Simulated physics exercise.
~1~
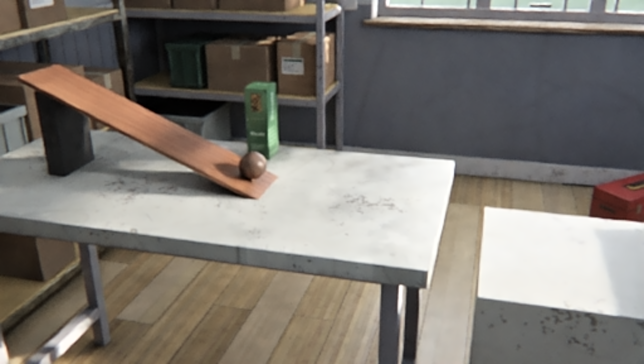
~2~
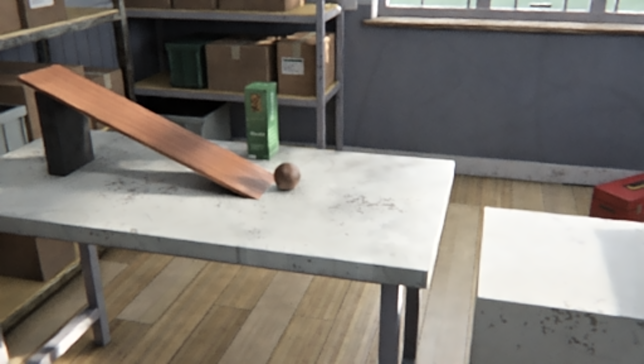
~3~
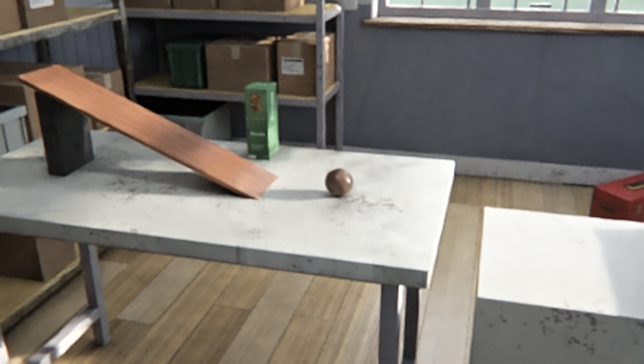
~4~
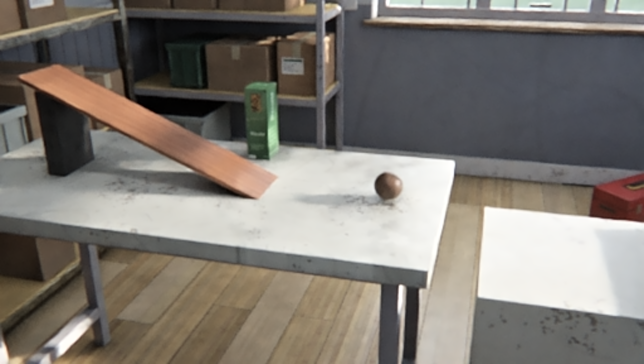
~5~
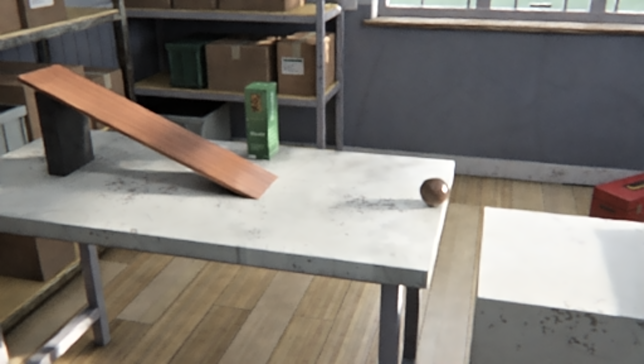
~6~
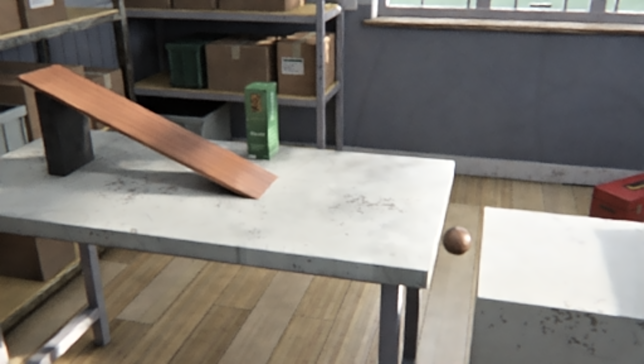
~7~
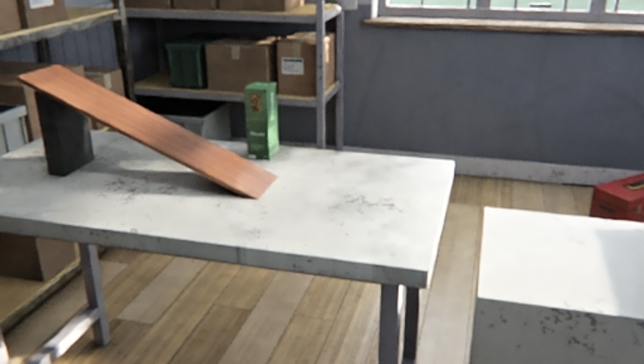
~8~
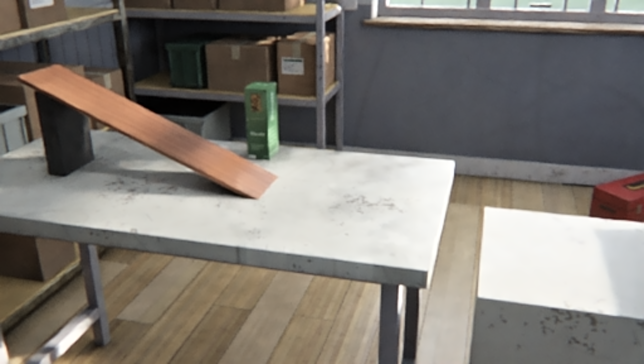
A small brown ball, round like an onion, rolls off the foot of a fixed reddish-brown ramp on a pale, scuffed table, passing in front of an upright green carton. It continues to the right across the open tabletop, leaving the ramp and carton behind. Soon it reaches the table's right edge and goes over, dropping into the gap before a lower white top. It then sinks out of sight between the two surfaces without reaching the far side. The green carton still stands in its place beside the ramp, and the ball does not reappear.
